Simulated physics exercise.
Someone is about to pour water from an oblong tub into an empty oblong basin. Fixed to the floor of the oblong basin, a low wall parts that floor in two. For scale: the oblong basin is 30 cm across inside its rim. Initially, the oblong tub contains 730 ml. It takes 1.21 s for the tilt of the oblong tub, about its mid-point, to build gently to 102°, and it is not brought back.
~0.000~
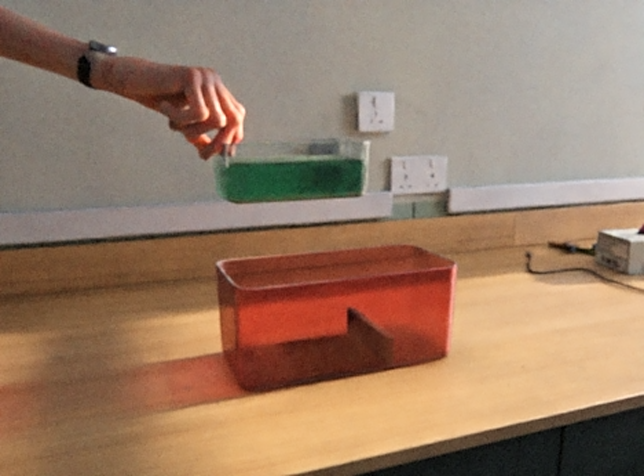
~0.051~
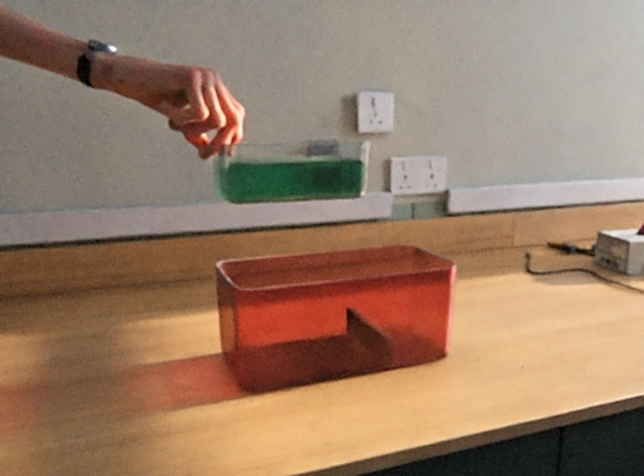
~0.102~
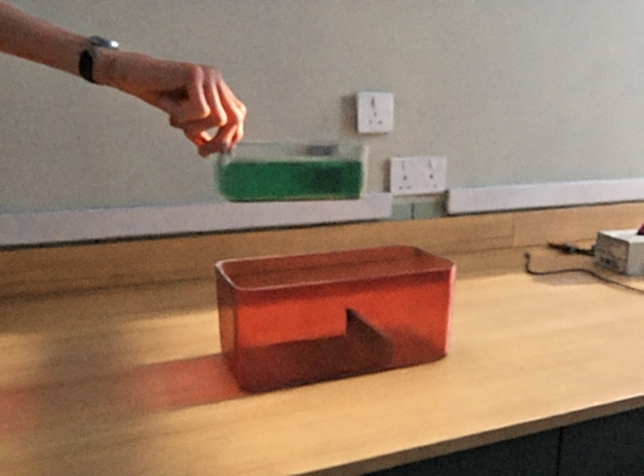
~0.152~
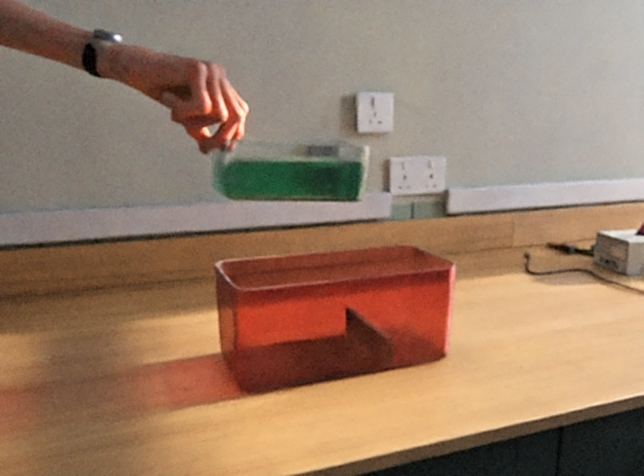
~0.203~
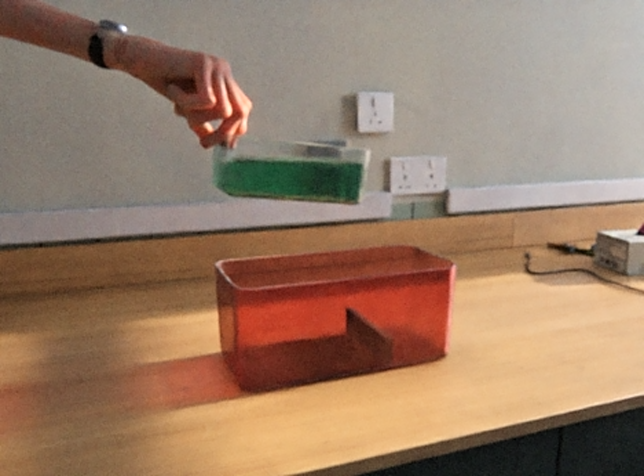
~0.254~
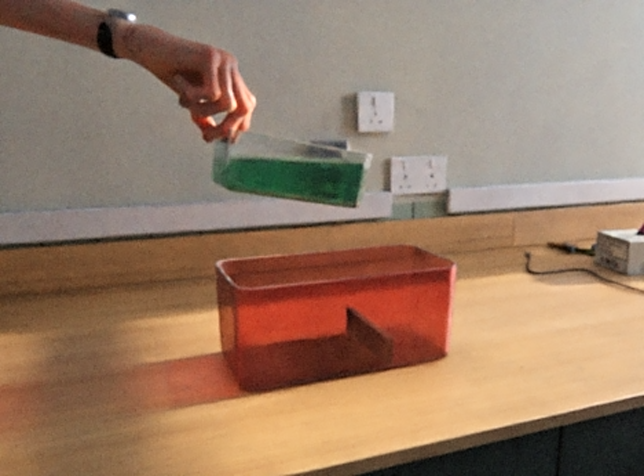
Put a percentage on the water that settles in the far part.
Roughly 62 per cent ends up there.
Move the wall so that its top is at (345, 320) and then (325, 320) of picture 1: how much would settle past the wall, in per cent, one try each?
80 then 90 %.
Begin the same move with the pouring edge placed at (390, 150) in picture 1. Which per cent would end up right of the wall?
It would then come to around 60 percent.
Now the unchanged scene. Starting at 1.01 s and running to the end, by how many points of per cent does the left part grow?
About 18 percent, give or take.
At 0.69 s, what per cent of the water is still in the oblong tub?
About 40 per cent.
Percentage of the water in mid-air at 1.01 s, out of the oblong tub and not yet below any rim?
Airborne fraction: Approx. 6 %.
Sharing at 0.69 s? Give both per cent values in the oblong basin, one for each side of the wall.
About 1 left, 20 right.
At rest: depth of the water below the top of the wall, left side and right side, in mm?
Looks like roughly 30 mm on the left and roughly 2 mm on the right.
Then, 0.69 s in, the tilt is 62° and 41 per cent is still to pour, 1 is left of the wall and 20 right of it.
Then, 1.01 s in, the tilt is 95° and 9 per cent is still to pour, 17 is left of the wall and 65 right of it.
Then, 1.35 s in, the tilt is 102° and 1 per cent is still to pour, 33 is left of the wall and 62 right of it.
Then, 1.71 s in, the tilt is 102° and 0 per cent is still to pour, 34 is left of the wall and 62 right of it.
Finally, 34 per cent lies left of the wall, 62 right of it and 4 outside.
